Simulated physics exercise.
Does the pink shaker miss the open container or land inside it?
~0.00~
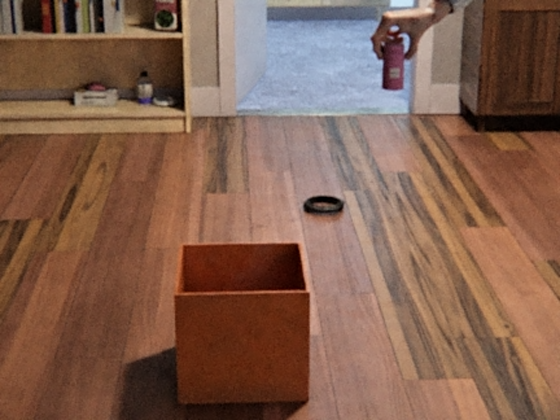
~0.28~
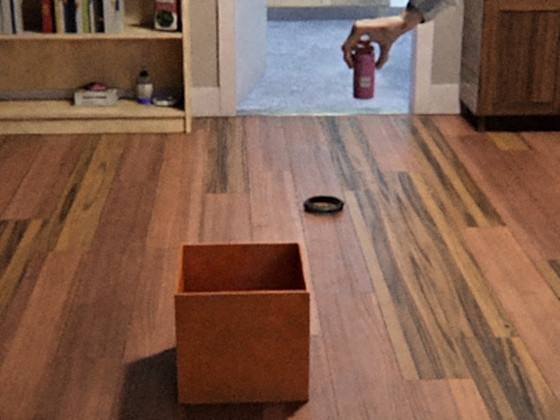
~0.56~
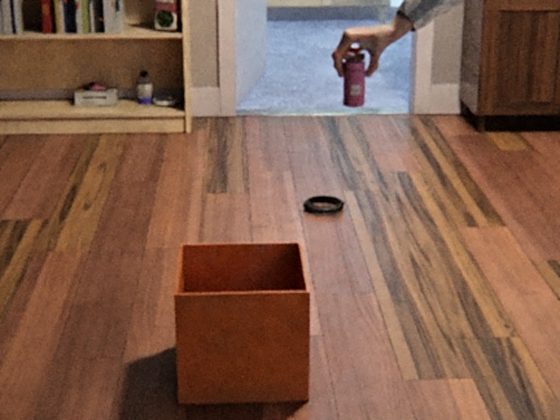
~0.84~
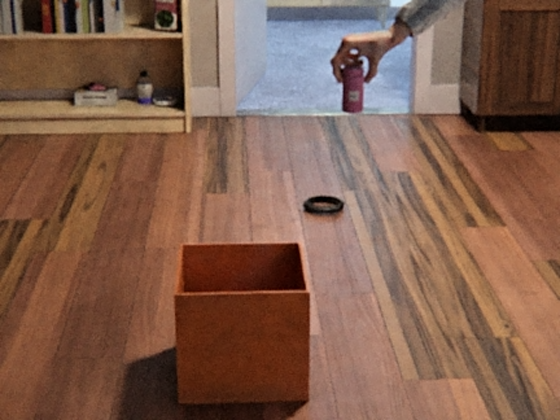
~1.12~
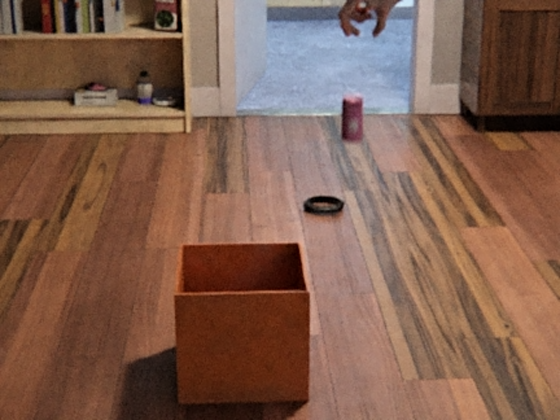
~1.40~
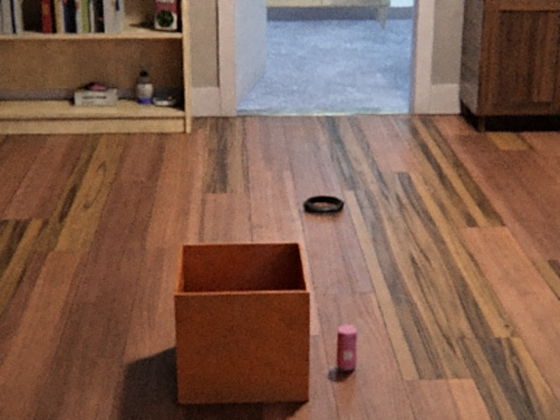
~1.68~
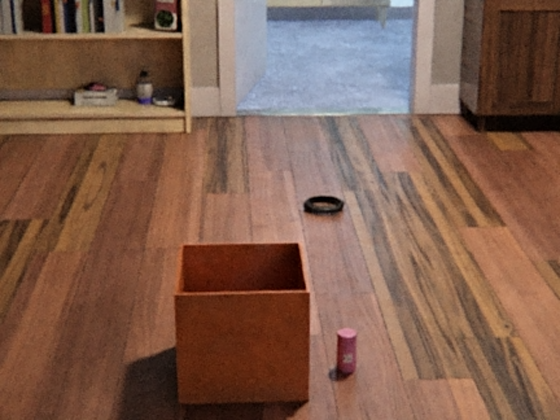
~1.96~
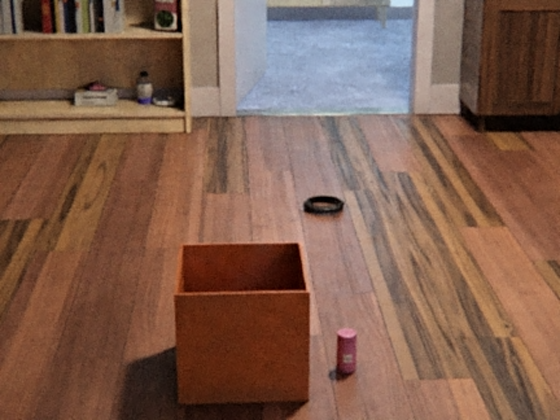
It misses the container. After the hand lets go, the pink shaker ends up standing on the floor just to the right of it.
